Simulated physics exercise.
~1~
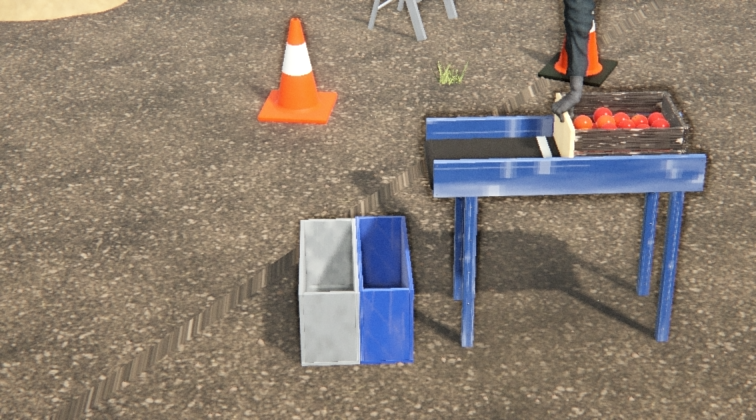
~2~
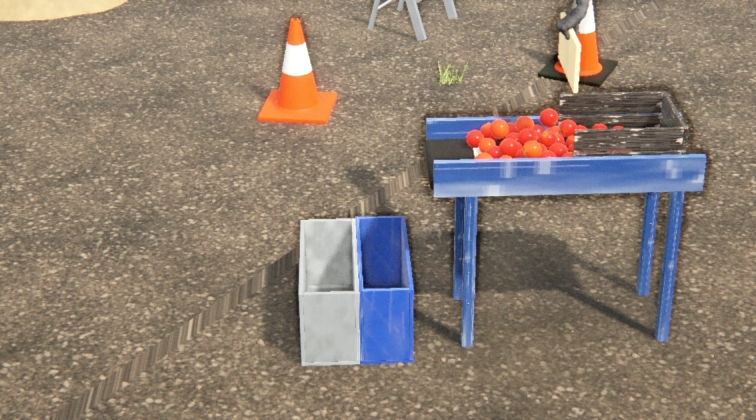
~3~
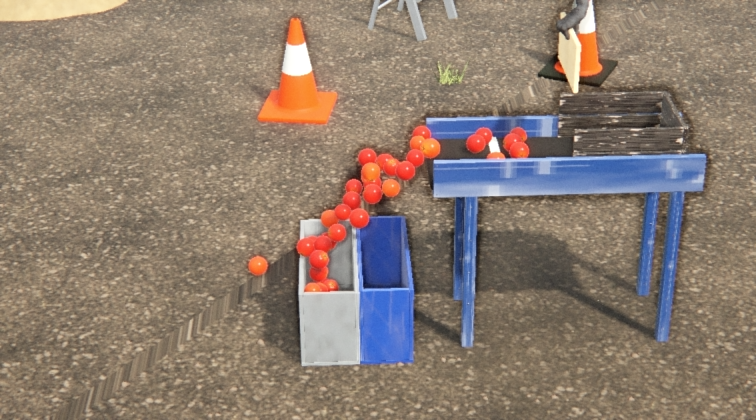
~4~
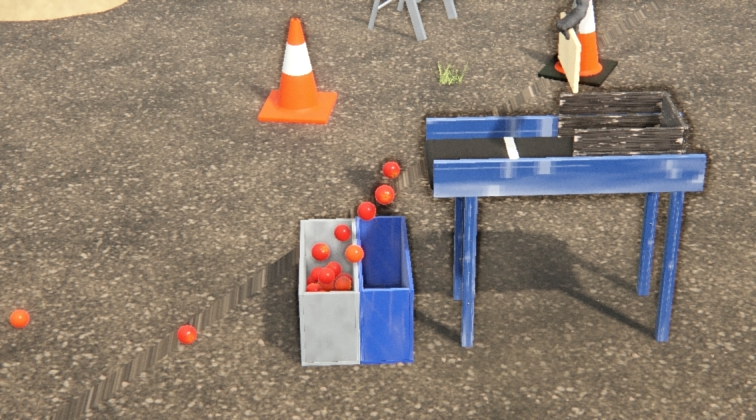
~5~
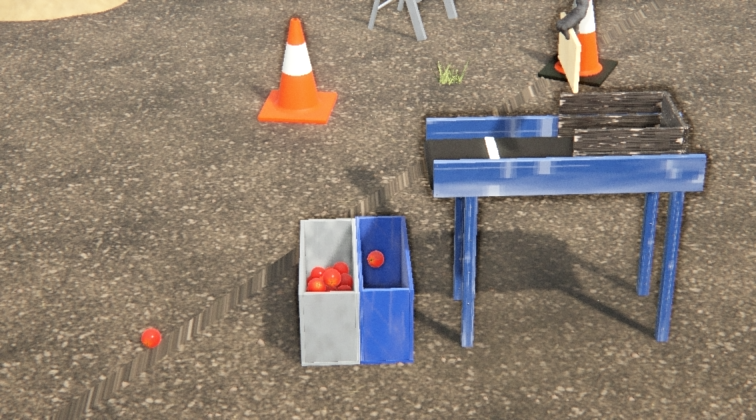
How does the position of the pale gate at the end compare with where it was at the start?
At the start the gate stood at the left end of the black pen, holding the tomatoes back, and at the end it was held up above the pen, leaving the way onto the belt open.
